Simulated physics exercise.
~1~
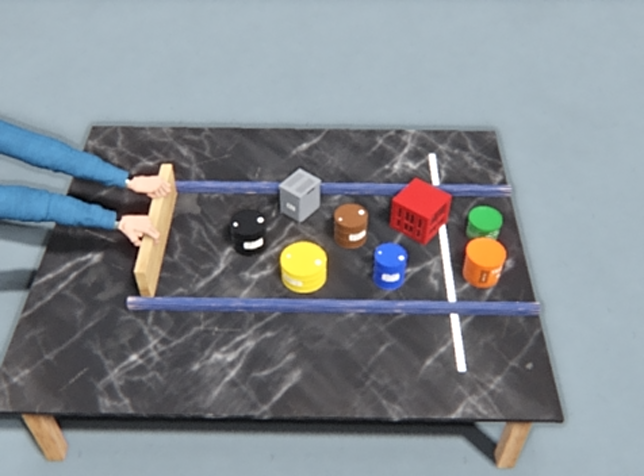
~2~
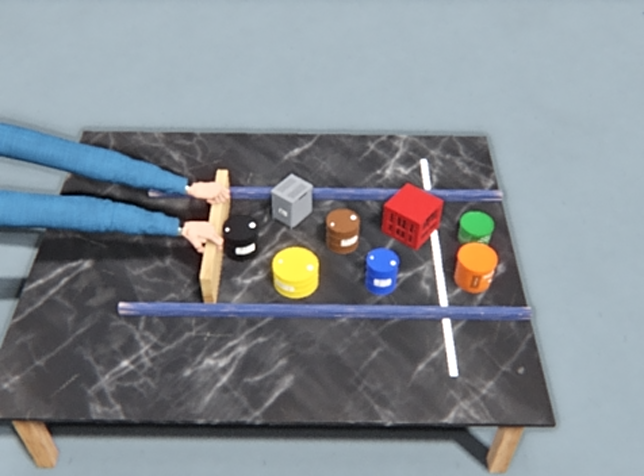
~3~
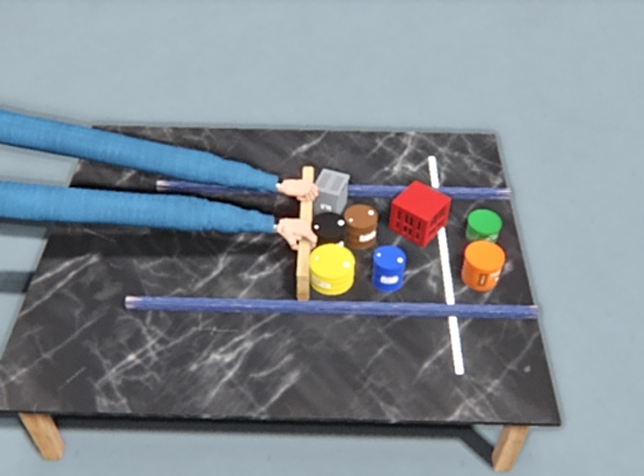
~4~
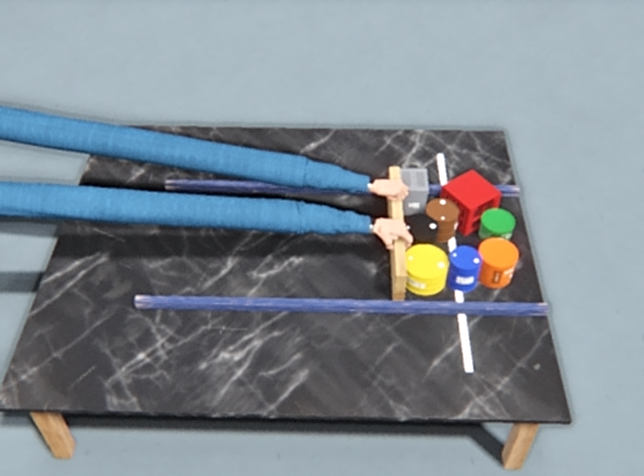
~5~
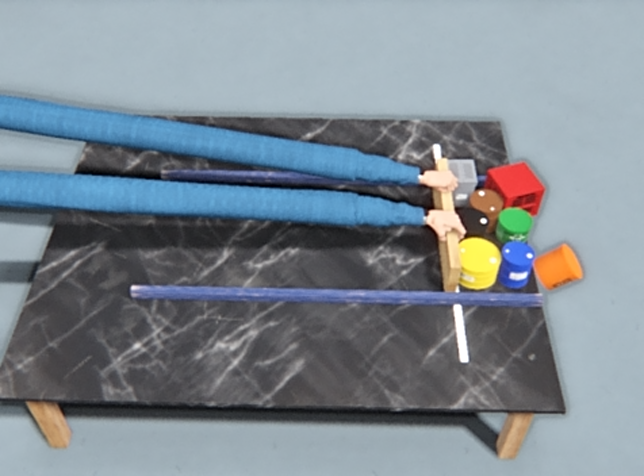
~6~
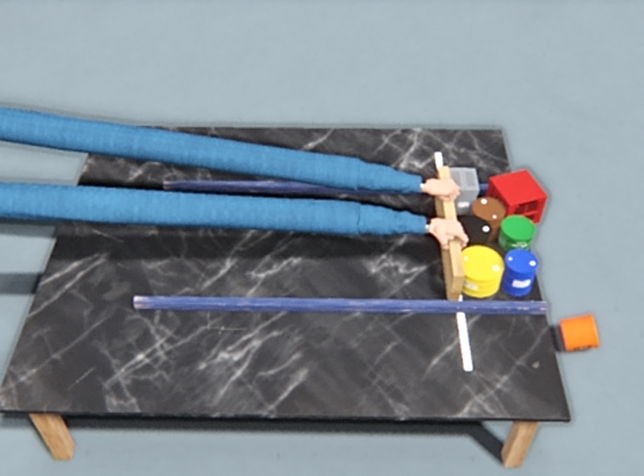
Blue-sleeved arms pushing a wooden plank rightward across a black marbled platform, bunching colourful tubs and boxes until an orange tub falls off.
